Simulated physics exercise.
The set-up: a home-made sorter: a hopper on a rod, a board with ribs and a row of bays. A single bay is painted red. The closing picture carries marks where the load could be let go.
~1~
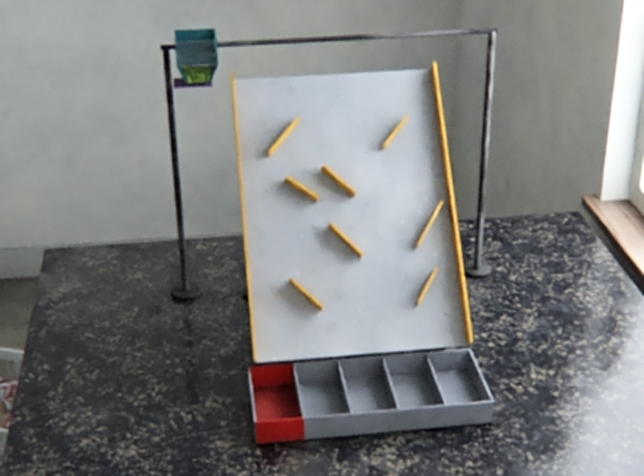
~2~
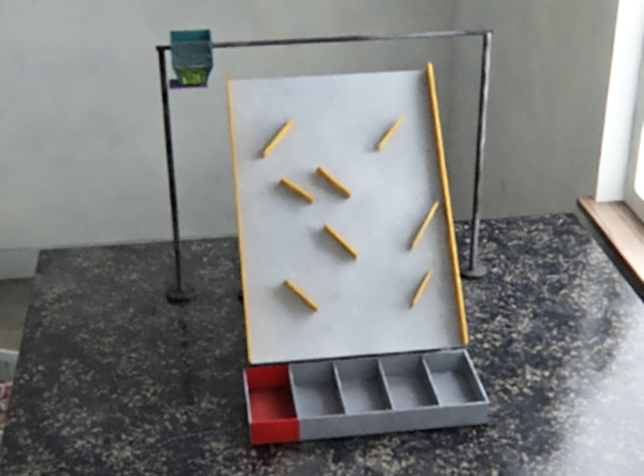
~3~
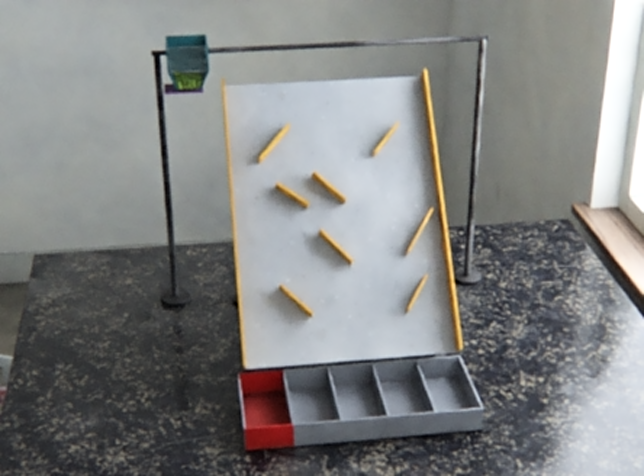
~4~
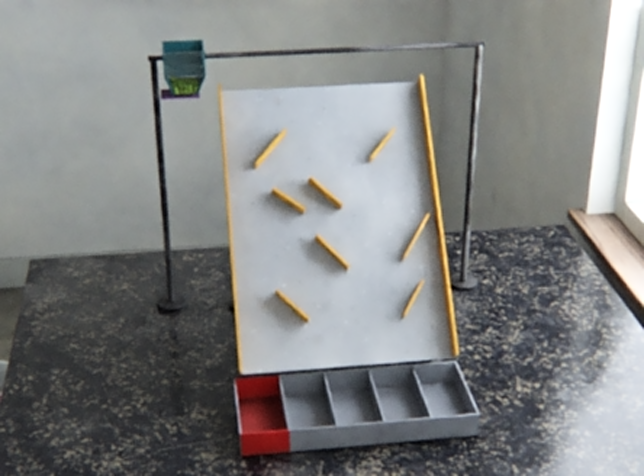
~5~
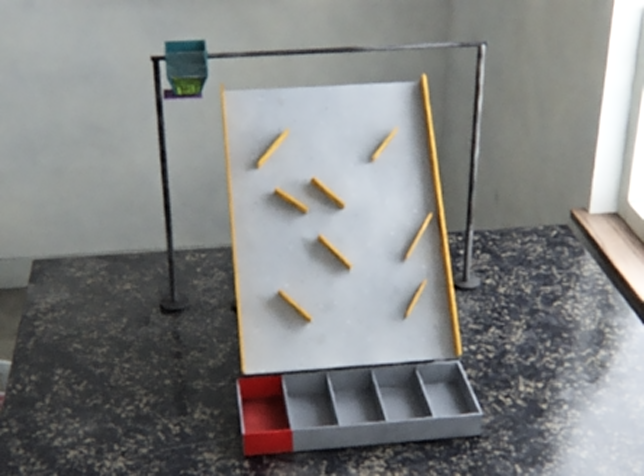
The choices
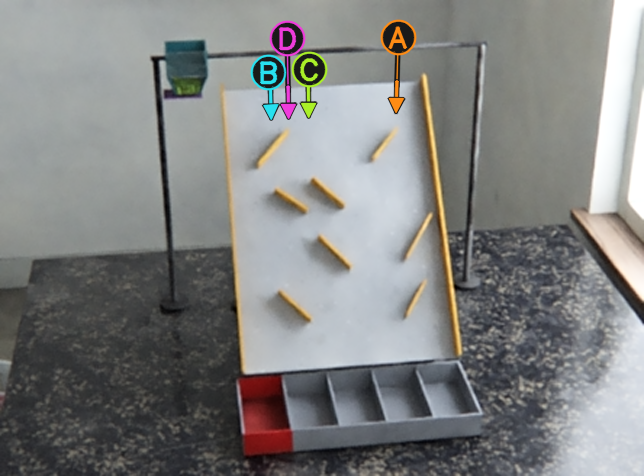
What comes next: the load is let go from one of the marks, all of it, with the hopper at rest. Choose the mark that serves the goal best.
Use mark B.
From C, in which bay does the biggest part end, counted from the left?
The fourth from the left.
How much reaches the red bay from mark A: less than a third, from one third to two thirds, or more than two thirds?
Mark A gives less than a third.
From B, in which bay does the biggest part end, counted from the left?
The first.
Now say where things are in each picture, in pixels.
Hopper (198, 76), dried peas, door shut, in the first frame.
Ribs (264, 153) to (294, 118), (380, 146) to (403, 116), (282, 177) to (314, 198), in the second frame.
Ribs (314, 171) to (346, 199), (320, 229) to (353, 261), (409, 251) to (433, 208), in the third frame.
Ribs (277, 290) to (309, 319), (405, 315) to (424, 280), in the fourth frame.
Red bay (268, 441), number 1 of 5 from the left, in the fifth frame.
On the marked copy, mark A meets the board at (396, 107); mark B meets the board at (271, 114); mark C meets the board at (308, 112); mark D meets the board at (288, 113).
If A is chosen, not one piece in the red bay, roughly two thirds in other bays, roughly a third outside the box.
If B is chosen, roughly half in the red bay, just a few in other bays, roughly half outside the box.
If C is chosen, not one piece in the red bay, the larger part in other bays, about a tenth outside the box.
If D is chosen, not one piece in the red bay, roughly half in other bays, roughly half outside the box.
